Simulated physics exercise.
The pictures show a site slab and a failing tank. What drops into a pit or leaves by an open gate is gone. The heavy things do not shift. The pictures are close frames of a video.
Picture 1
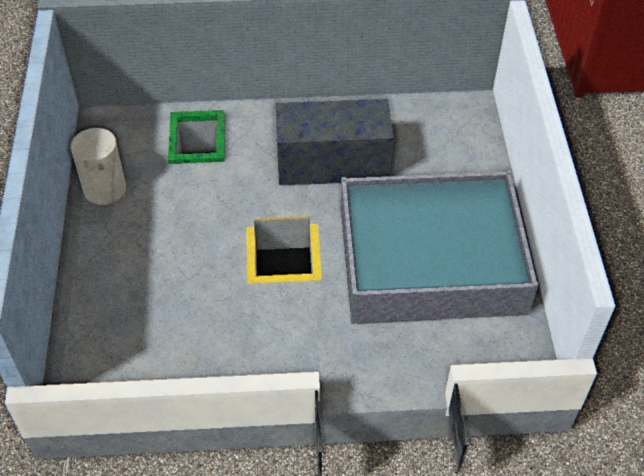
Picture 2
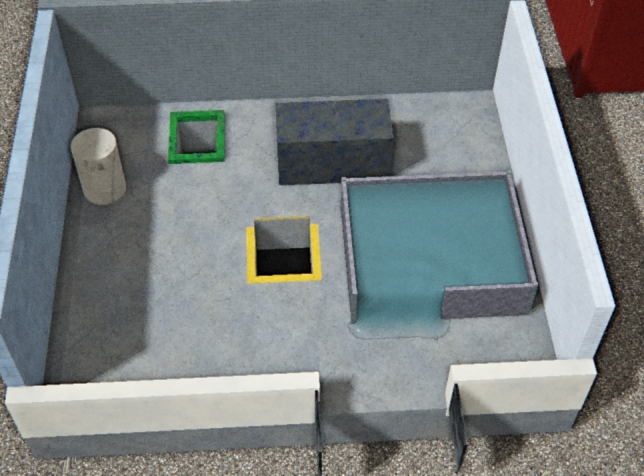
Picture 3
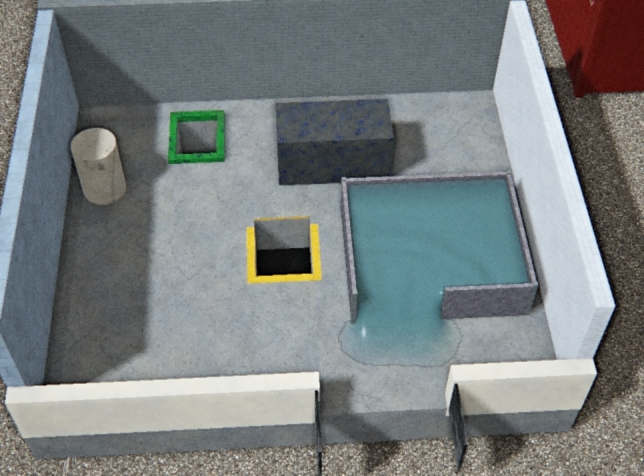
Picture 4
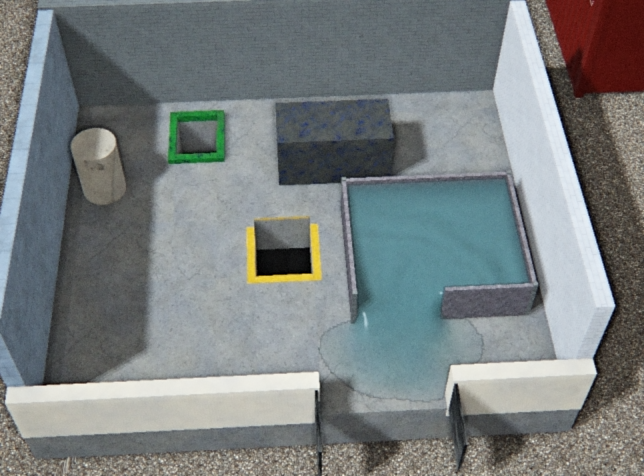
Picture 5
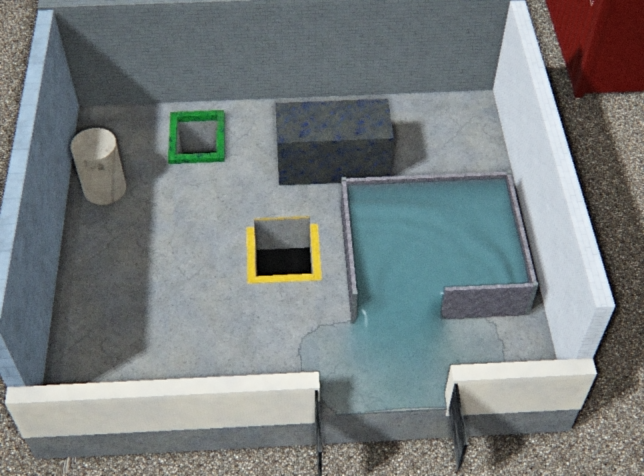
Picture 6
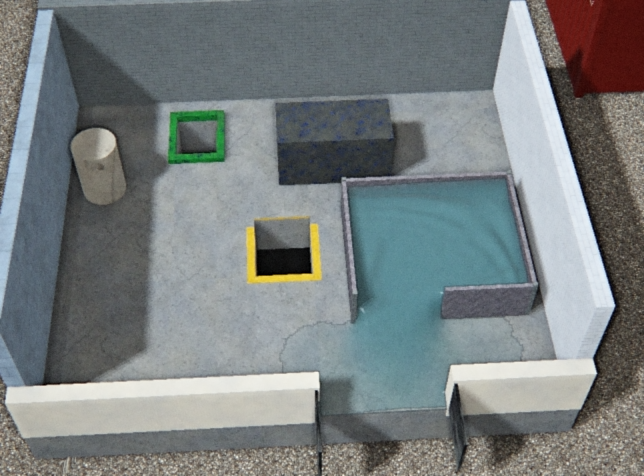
In the video, a walled slab holds a tank of still blue-green water beside a yellow-edged pit; part of the tank's front wall opens, and water pours through the gap, spreading across the floor toward the front opening and sideways.
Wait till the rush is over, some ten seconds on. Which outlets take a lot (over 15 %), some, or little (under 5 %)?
One by one: The gate takes over 15 %; the green pit takes under 5 %; the yellow pit takes under 5 %.
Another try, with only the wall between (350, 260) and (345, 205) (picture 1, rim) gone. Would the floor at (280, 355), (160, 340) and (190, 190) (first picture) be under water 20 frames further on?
In that order: Flooded, flooded, no water.
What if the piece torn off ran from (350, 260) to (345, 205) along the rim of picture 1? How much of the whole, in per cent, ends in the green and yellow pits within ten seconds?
Per cent: Green 0, yellow 60.
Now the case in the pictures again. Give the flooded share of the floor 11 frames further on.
I make it 20 per cent.
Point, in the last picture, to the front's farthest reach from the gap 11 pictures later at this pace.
Roughly at (118, 409).
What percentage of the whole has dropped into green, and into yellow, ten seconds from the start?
In turn 0 and 0 per cent.
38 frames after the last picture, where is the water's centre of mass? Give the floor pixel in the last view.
Around (386, 284).
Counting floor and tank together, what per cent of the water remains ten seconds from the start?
About 34 per cent.
A moment on, water covers 15 % of the floor; the gate 11 %, the green pit 0 %, the yellow pit 0 %.
Next, water covers 20 % of the floor; the gate 24 %, the green pit 0 %, the yellow pit 0 %.
Then, water covers 30 % of the floor; the gate 38 %, the green pit 0 %, the yellow pit 0 %.
Later, water covers 45 % of the floor; the gate 54 %, the green pit 0 %, the yellow pit 0 %.
In the end, water covers 55 % of the floor; the gate 66 %, the green pit 0 %, the yellow pit 0 %.
